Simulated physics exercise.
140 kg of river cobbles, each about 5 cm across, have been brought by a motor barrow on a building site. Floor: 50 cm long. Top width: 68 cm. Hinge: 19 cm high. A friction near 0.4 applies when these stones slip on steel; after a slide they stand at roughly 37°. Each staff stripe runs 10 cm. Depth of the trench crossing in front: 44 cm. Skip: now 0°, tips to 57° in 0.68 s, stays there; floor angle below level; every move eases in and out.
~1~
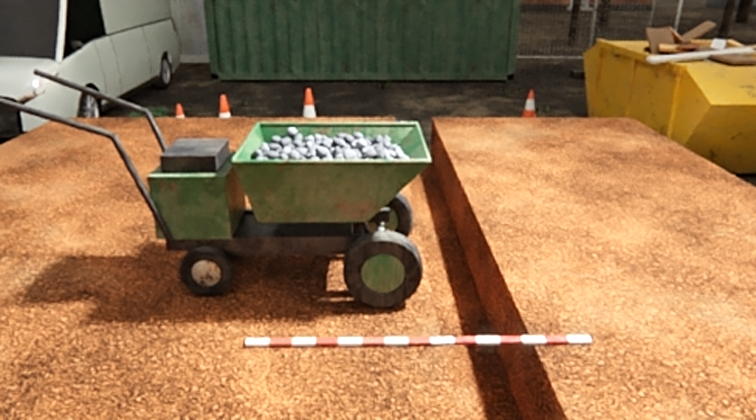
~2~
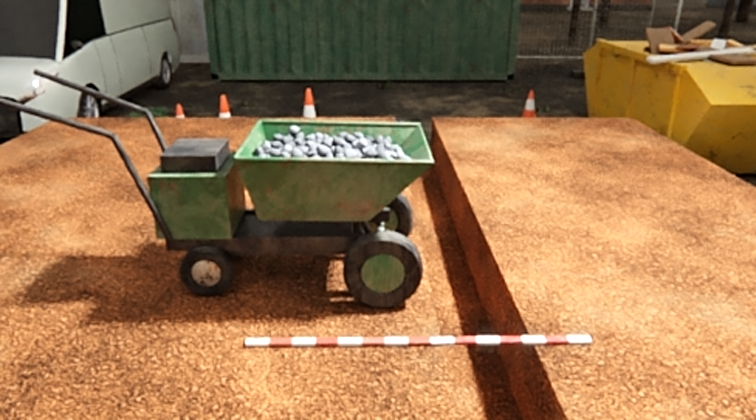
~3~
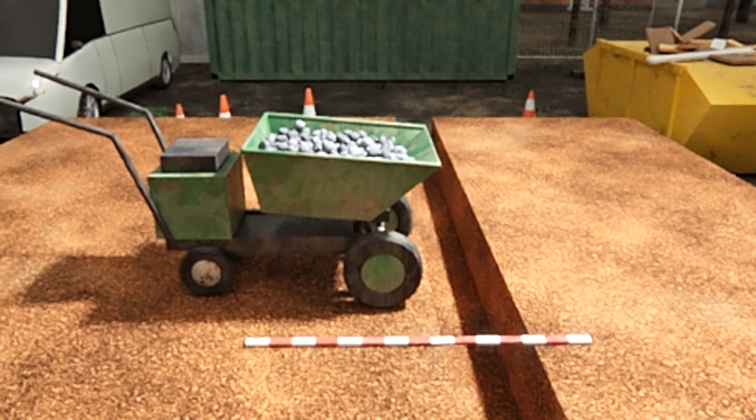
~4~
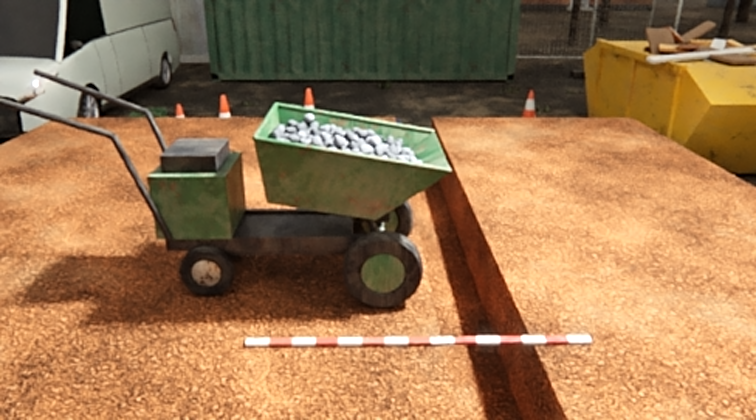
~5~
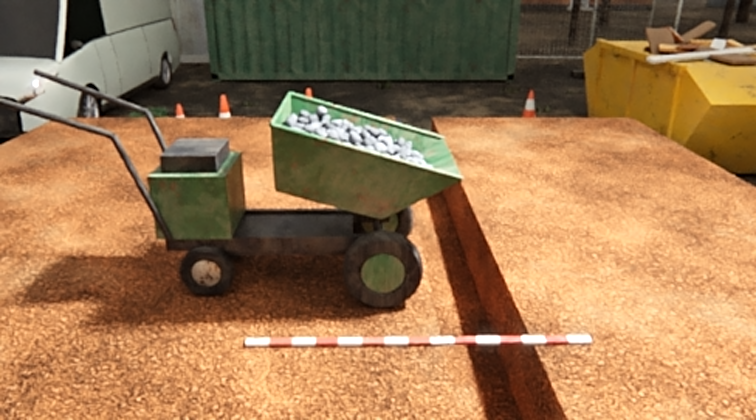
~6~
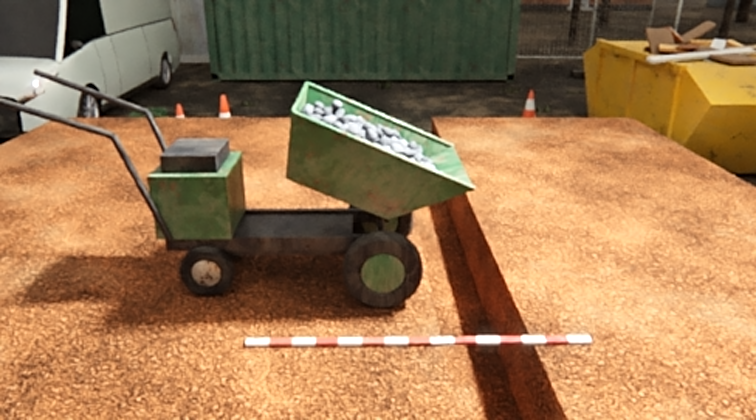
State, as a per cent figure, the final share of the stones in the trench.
The final share is about 22 per cent.
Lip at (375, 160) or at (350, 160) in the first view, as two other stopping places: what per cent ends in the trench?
From the first place around 55 per cent, from the other around 70.
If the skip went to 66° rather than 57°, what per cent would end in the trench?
Roughly 20%.
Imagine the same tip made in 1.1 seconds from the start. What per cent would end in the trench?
Something close to 30 per cent.
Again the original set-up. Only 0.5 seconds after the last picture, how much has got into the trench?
Roughly 5% by that time.
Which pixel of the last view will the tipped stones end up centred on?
Roughly (538, 271), I'd say.
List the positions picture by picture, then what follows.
In the first frame, the skip is at 0°, its lip at (431, 162); the top of the load is at (334, 142).
In the second frame, the skip is at 1°, its lip at (433, 163); the top of the load is at (331, 141).
In the third frame, the skip is at 5°, its lip at (440, 166); the top of the load is at (315, 138).
In the fourth frame, lip at (451, 171), floor tilted 10°, highest stones at (298, 132).
In the fifth frame, the skip is at 16°, its lip at (462, 179); the top of the load is at (301, 121).
In the sixth frame, the skip is at 23°, its lip at (474, 189); the top of the load is at (314, 110).
Then, 0.2 s after the last picture the floor is at 48°, 100 % in the skip; the foremost stones are at (471, 205).
Then, 0.5 s after the last picture the floor is at 57°, 91 % in the skip, 3 % in the trench, 6 % past the trench; the foremost stones are at (540, 250).
Then, 0.8 s after the last picture the floor is at 57°, 50 % in the skip, 3 % in the trench, 47 % past the trench; the foremost stones are at (653, 288).
Then, 2.8 s after the last picture the floor is at 57°, 22 % in the skip, 22 % in the trench, 57 % past the trench; the foremost stones are past the picture's edge.
